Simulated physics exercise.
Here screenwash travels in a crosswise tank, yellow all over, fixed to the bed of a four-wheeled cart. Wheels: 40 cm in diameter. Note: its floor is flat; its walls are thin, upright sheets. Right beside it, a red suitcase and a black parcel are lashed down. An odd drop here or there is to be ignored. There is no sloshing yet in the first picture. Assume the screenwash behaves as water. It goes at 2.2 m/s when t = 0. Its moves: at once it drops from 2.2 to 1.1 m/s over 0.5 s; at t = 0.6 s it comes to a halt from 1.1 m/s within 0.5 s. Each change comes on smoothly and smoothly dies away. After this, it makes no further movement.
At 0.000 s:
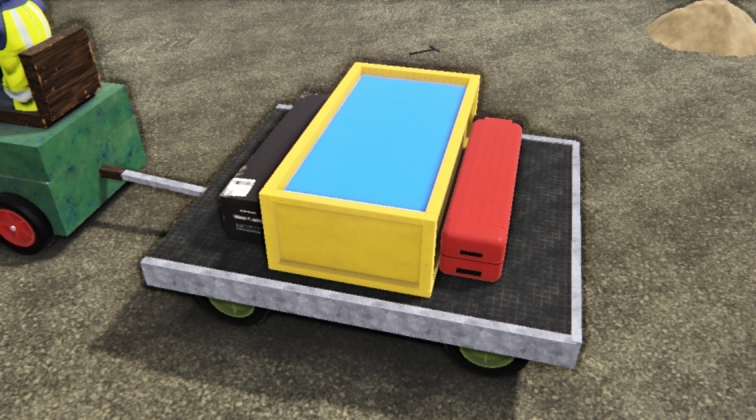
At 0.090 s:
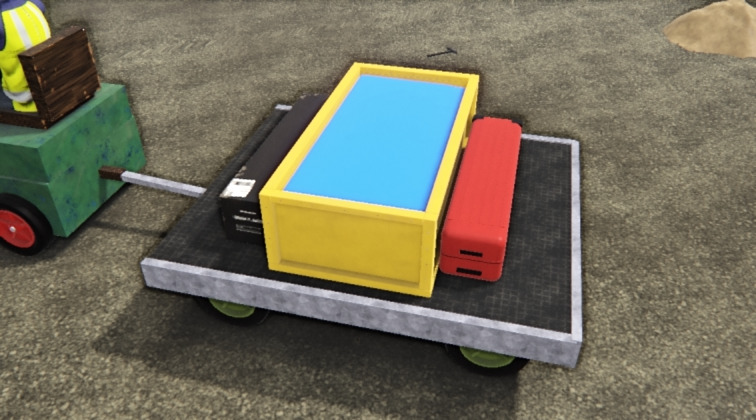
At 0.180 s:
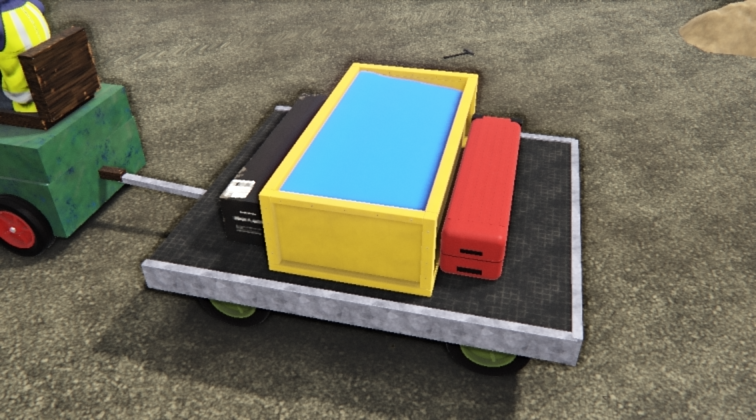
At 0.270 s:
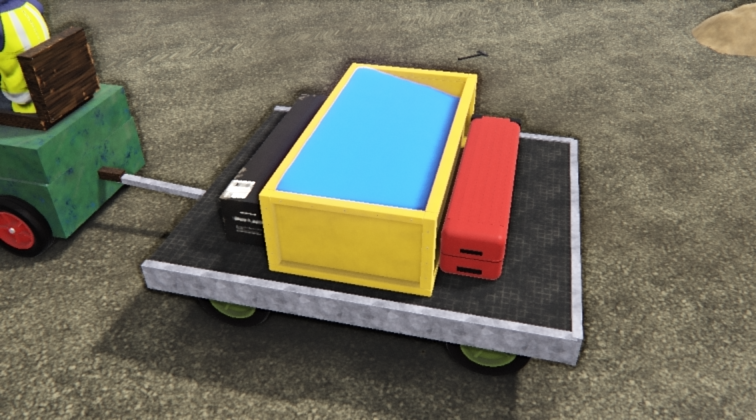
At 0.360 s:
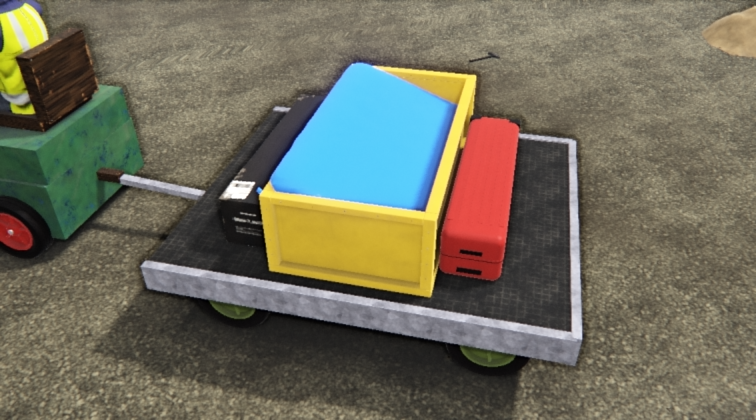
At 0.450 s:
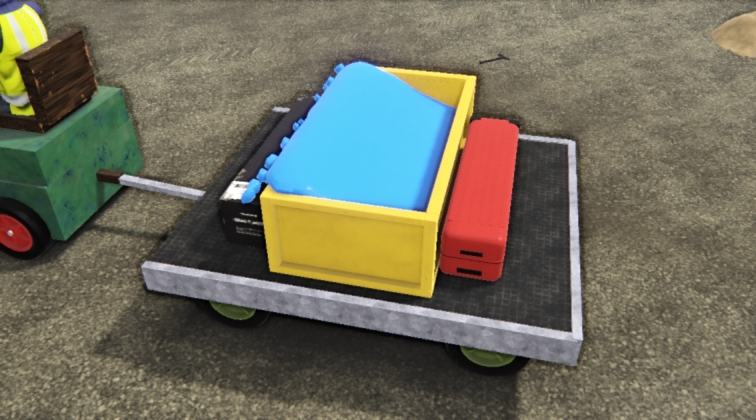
To begin with, blue liquid lies level with the rim of a yellow tank on a trailer, between a black parcel and a red suitcase. The liquid then tilts, climbing on the left and sinking on the right, more and more steeply. Finally, blue drips over the left wall beside the parcel.
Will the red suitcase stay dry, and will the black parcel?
Red suitcase is spared, black parcel is hit.
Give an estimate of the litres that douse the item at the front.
14 L.
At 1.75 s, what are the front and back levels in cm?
Measured: Front = 24 cm, back = 36 cm.
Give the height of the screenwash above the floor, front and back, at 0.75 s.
Around 34 cm toward the front, with 32 cm behind.
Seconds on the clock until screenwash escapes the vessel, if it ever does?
Around 0.6 s.
By 0.75 s the surface is 33 cm up at the front and 32 cm at the back; 4 per cent is out, over the front.
By 1.25 s the surface is 37 cm up at the front and 25 cm at the back; 6 per cent is out, over the front.
By 1.75 s the surface is 24 cm up at the front and 37 cm at the back; 6 per cent is out, over the front.
By 4.09 s 6 per cent is out, over the front; the red suitcase has caught a few drops and the black parcel 14 litres.
